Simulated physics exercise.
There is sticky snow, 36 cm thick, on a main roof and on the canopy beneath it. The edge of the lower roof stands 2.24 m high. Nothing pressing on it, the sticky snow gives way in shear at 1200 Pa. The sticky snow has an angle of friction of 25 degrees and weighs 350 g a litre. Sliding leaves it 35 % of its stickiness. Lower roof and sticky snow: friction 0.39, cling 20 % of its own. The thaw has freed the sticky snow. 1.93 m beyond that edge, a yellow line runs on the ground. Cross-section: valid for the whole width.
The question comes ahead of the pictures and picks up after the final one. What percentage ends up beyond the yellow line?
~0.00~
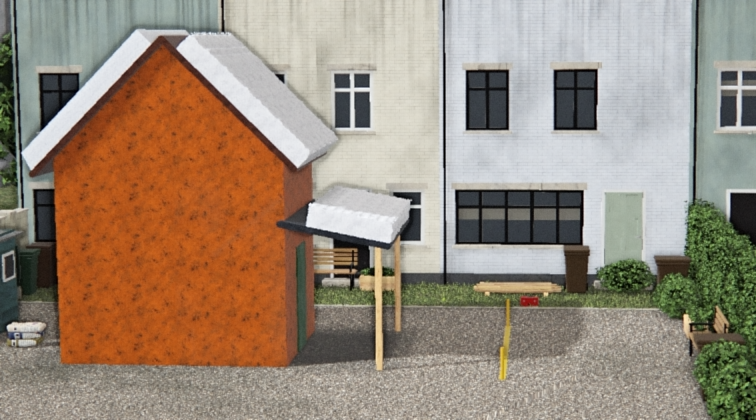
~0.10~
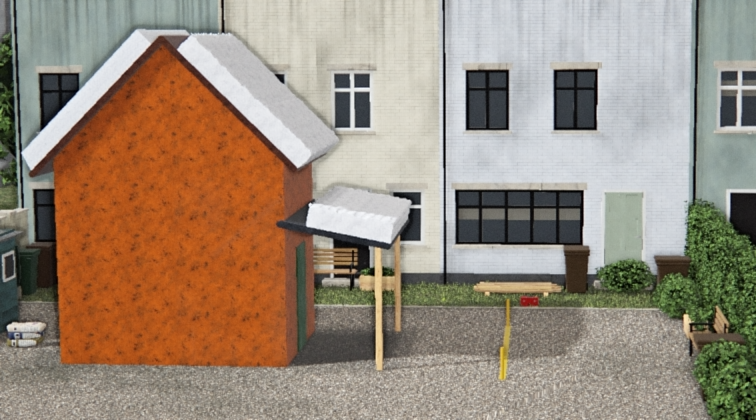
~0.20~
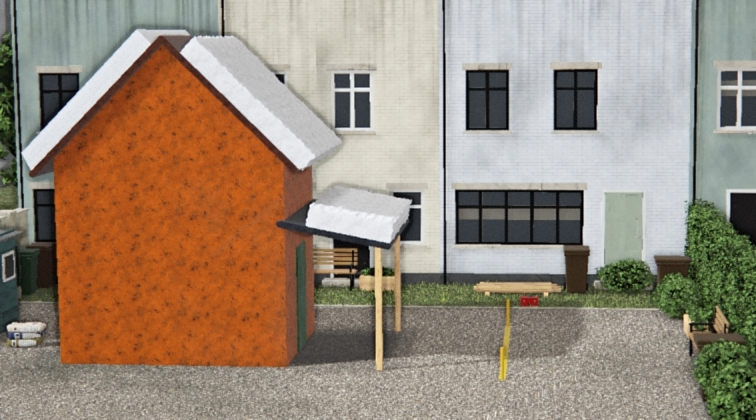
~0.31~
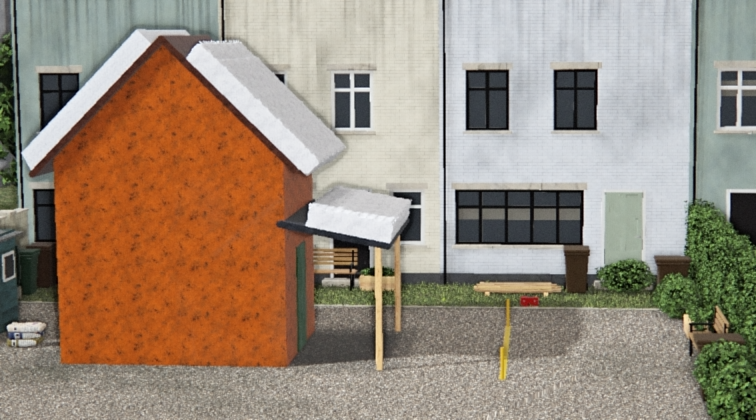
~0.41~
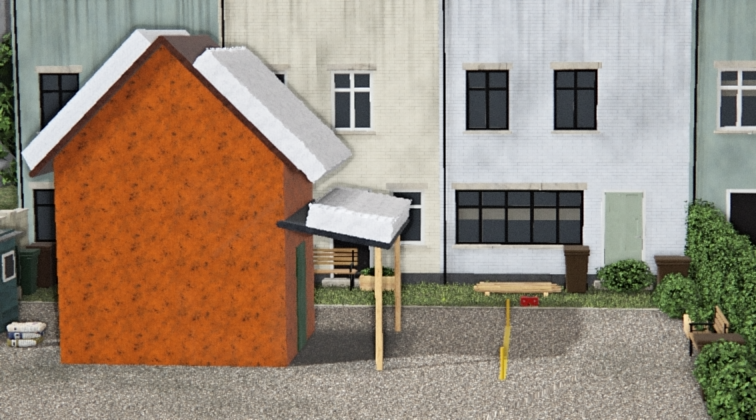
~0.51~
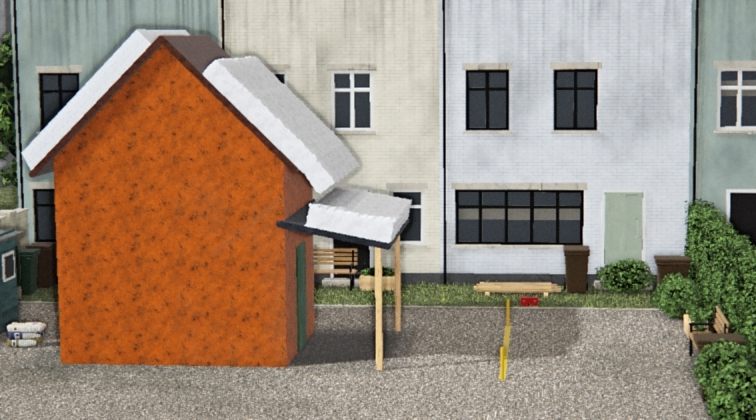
About 22 %.
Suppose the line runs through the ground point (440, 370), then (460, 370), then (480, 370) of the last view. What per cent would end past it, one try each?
Respectively 50, 40 and 30 percent would end past it.
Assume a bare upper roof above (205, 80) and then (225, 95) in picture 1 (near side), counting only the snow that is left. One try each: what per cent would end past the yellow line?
12 %, then 2 %.
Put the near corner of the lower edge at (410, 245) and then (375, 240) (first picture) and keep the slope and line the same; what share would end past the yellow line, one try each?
Try 1: 16 %; try 2: 25 %.
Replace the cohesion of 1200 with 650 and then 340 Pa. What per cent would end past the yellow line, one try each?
First 35 %, second 40 %.
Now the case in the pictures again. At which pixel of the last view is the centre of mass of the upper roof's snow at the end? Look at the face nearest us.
Roughly pixel (445, 314) on the near face.
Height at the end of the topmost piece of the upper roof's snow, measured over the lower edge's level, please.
I'd put it at around 0.8 m up.
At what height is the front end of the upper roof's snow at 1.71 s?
0.0 m, roughly.
By 1.06 s, none is below the lower edge and 0 % is past the line.
By 1.71 s, 41 % is below the lower edge and 2 % is past the line.
By 2.35 s, 64 % is below the lower edge and 22 % is past the line.
By 3.00 s, 65 % is below the lower edge and 22 % is past the line.
By 3.50 s, at the end, 65 % is below the lower edge and 22 % is past the line.
